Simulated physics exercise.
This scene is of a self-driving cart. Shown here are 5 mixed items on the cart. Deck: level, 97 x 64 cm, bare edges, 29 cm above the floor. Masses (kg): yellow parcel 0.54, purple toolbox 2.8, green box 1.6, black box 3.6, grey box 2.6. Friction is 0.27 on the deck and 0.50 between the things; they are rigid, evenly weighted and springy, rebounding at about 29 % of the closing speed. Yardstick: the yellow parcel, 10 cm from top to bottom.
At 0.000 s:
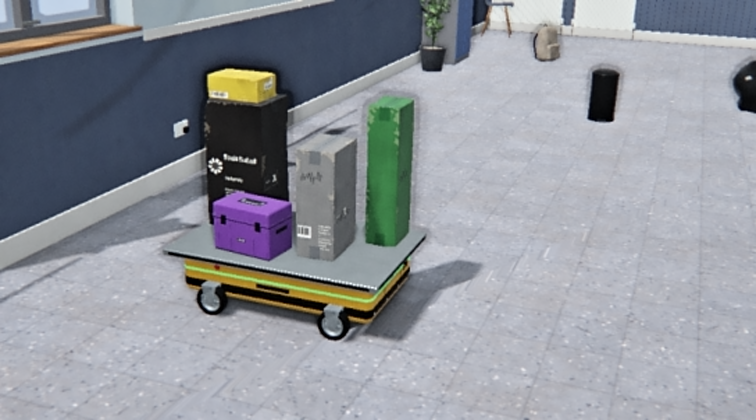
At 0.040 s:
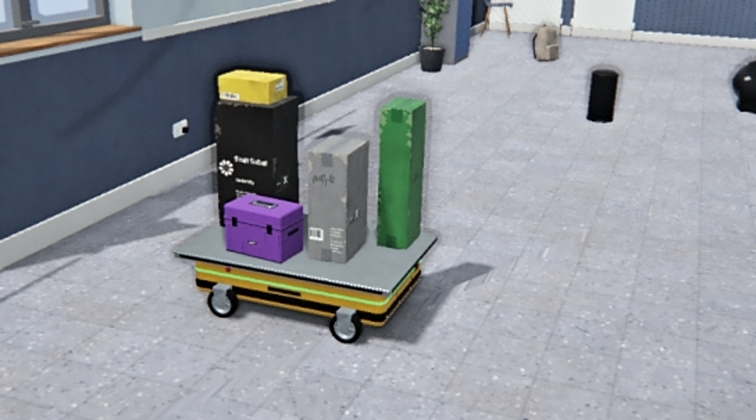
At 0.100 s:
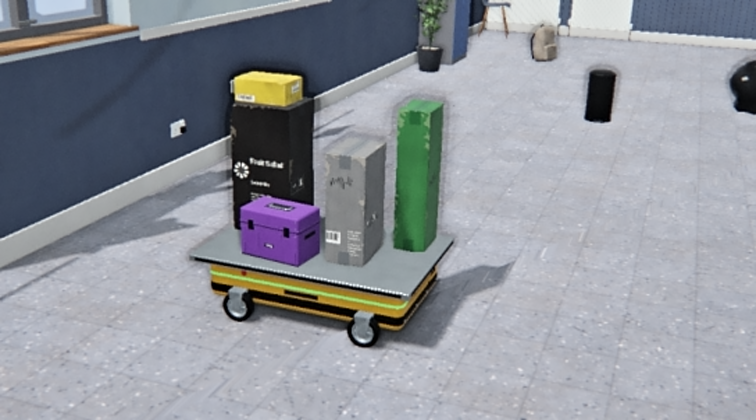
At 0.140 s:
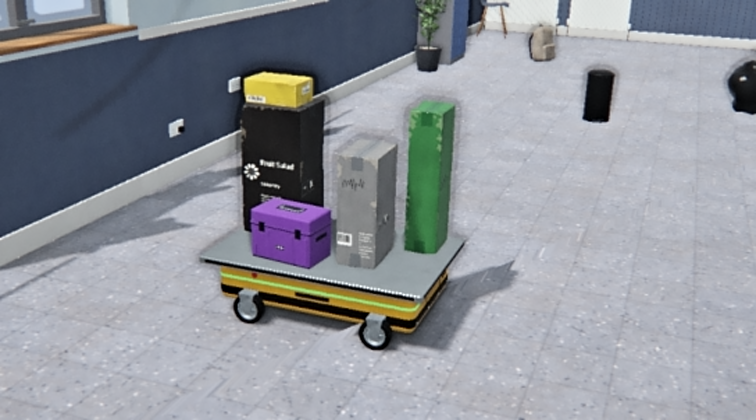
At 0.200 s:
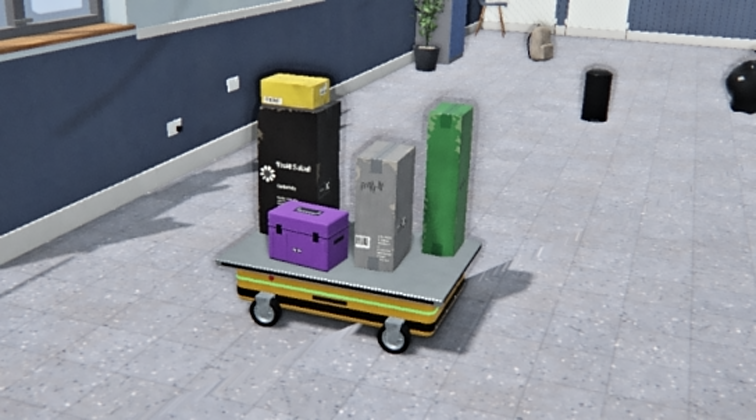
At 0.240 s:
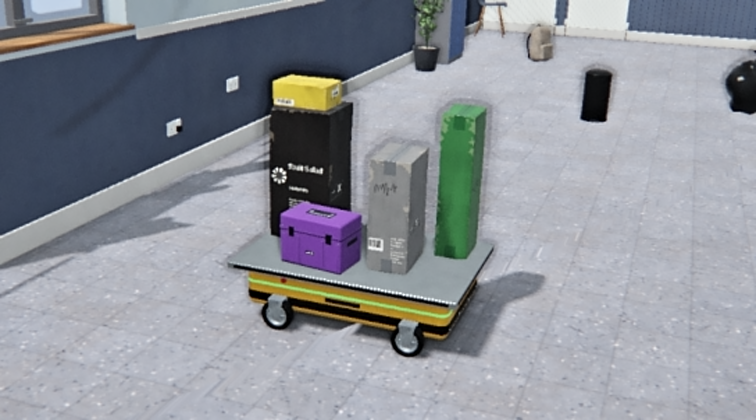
In a room with blue walls and a tiled floor, a flat wheeled cart carrying a yellow parcel on a black box, a purple toolbox, a grey box and a green box rolled slowly to the right.
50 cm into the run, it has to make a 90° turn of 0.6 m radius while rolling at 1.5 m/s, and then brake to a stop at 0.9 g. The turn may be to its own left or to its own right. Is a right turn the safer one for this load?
No, the safer choice is a counterclockwise bend.
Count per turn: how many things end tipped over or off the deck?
Tally: Left 3, right 4.
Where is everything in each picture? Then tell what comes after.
In the first picture, 0 cm covered; yellow parcel (242, 86); purple toolbox (253, 225).
In the second picture, 6 cm covered; grey box (339, 199); green box (401, 174).
In the third picture, 15 cm covered; black box (274, 165); grey box (356, 201).
In the fourth picture, 21 cm covered; green box (430, 178); black box (284, 167).
In the fifth picture, 30 cm covered; grey box (385, 206); green box (447, 180).
In the sixth picture, 36 cm covered; yellow parcel (308, 93); purple toolbox (321, 237).
Turning left. By 0.64 s, 96 cm covered, turned 30°; purple toolbox 8 cm from its spot near (477, 253); green box 31 cm from its spot; grey box 19 cm from its spot.
By 0.94 s, 141 cm covered, turned 73°; purple toolbox, green box and grey box now off the deck; yellow parcel 5 cm from its spot near (507, 100); black box 4 cm from its spot.
By 1.34 s, 187 cm covered, turned 90°, stopped; yellow parcel 13 cm from its spot near (553, 83); black box 12 cm from its spot.
When it is over (2.0 s), off the deck, purple toolbox, green box and grey box; not toppled but over 10 cm from the start, yellow parcel and black box. End places, in pixels of the last picture, yellow parcel near (561, 77), purple toolbox near (700, 315).
Turning right instead, yellow parcel, green box, black box and grey box tipped over or off the deck, 4 of 5 in all.
